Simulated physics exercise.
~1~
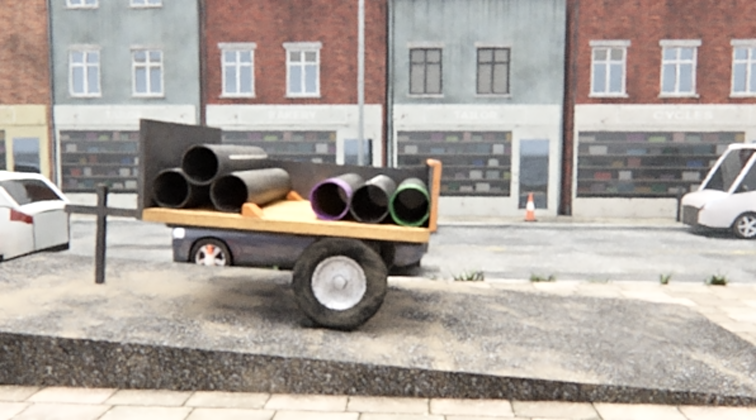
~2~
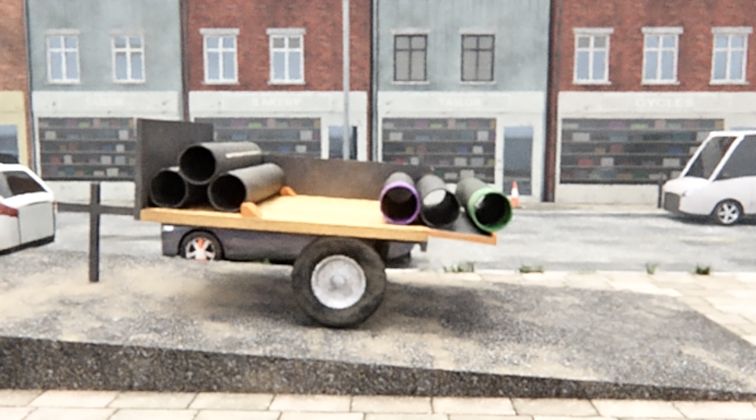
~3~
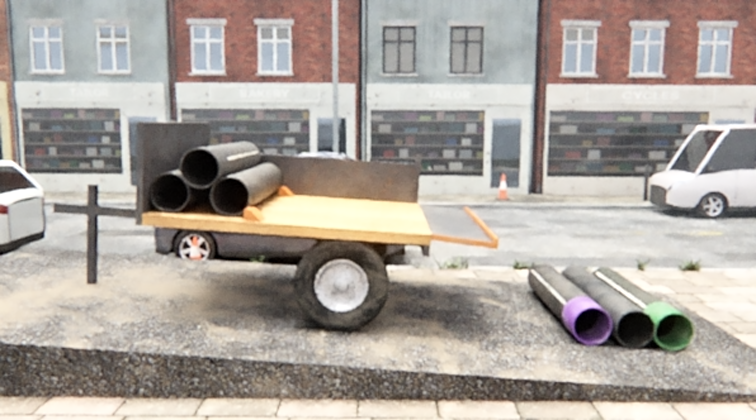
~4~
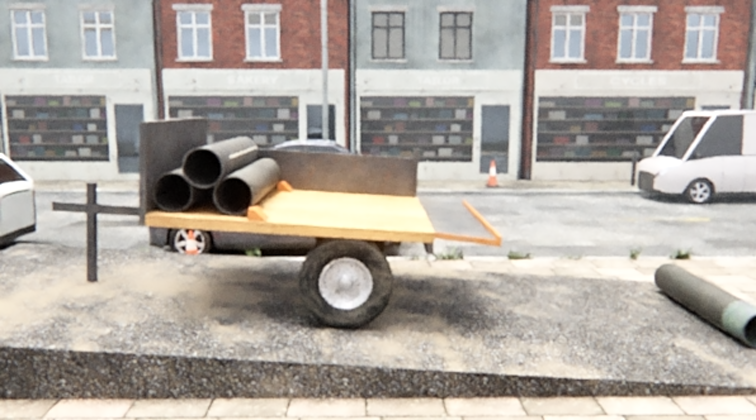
Three pipes rolling right off a sloping trailer as its tailgate drops, landing and rolling away while three stay stacked behind a chock.
